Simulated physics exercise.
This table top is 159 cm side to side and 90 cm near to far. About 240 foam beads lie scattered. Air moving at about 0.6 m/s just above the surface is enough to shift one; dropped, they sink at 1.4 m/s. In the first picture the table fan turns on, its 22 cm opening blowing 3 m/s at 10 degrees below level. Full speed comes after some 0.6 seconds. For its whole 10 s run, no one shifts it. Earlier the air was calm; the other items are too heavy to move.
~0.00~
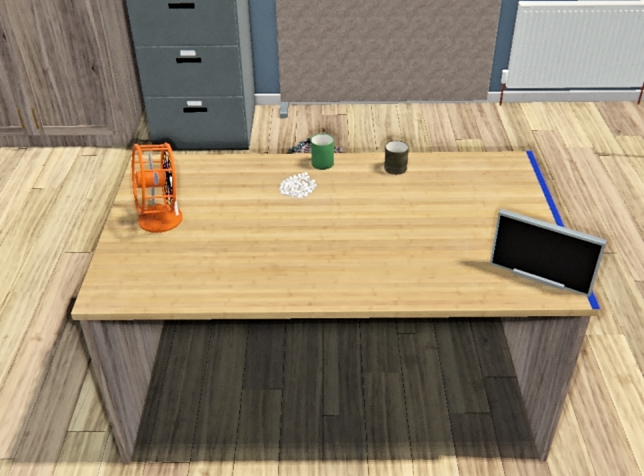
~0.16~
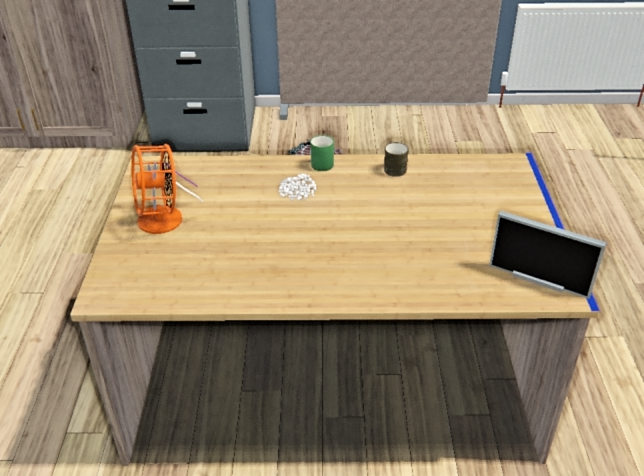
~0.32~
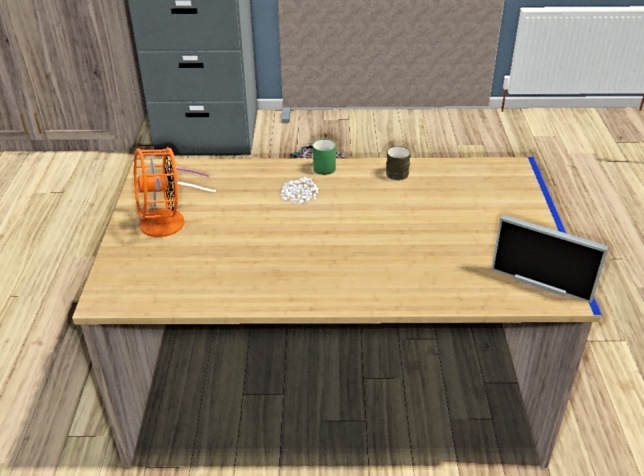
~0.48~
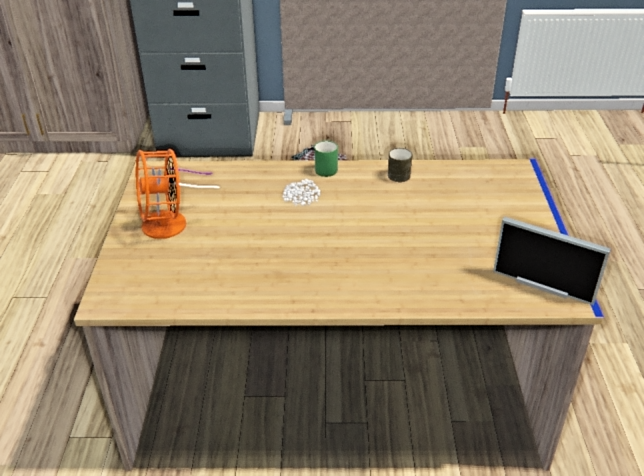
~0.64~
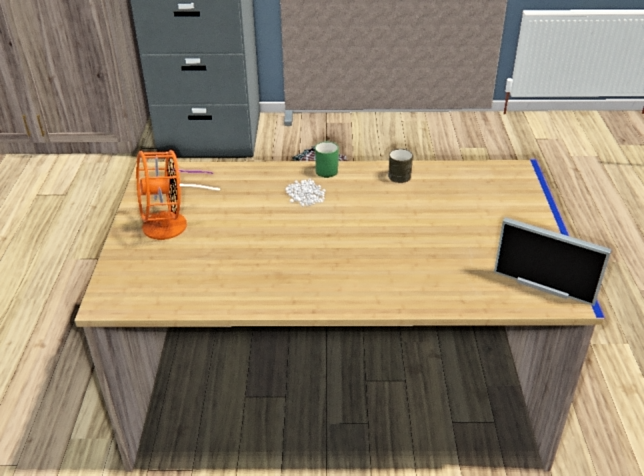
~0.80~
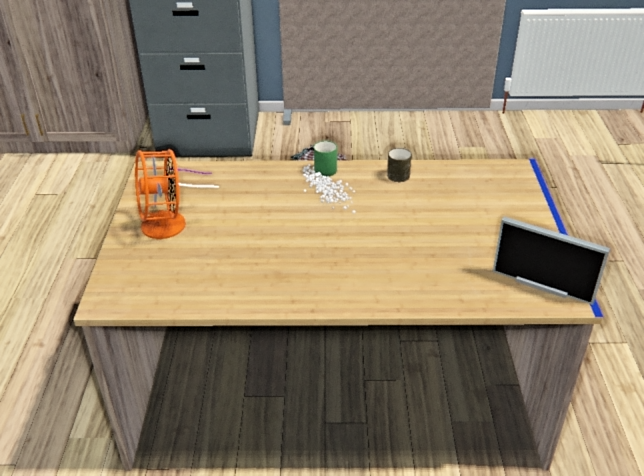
The clip opens on a wooden table with an orange fan at the left, a small pile of white beads, two mugs and a dark screen. Thin ribbons lift and stream rightward from the fan while the beads lie still, then the pile loosens, shifts right and scatters beside the green mug.
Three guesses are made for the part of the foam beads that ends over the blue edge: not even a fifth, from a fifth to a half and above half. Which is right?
The share over the blue edge is from a fifth to a half.
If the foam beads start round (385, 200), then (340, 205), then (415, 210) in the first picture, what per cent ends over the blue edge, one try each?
100 %, 90 %, 100 %.
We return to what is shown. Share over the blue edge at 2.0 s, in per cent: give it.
30 %, roughly.
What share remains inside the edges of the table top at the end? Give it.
It comes to about 0 % at the end.
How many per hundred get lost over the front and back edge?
About 0 % front, about 70 % back.
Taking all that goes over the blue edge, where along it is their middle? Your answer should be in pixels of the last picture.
Somewhere about (553, 201).
After 2.0 s, 31 % are over the blue edge; 98 % have settled or left.
After 3.2 s, 32 % are over the blue edge; 100 % have settled or left.
After 5.5 s, 32 % are over the blue edge; 100 % have settled or left.
After 10.0 s, at the end, 32 % are over the blue edge.
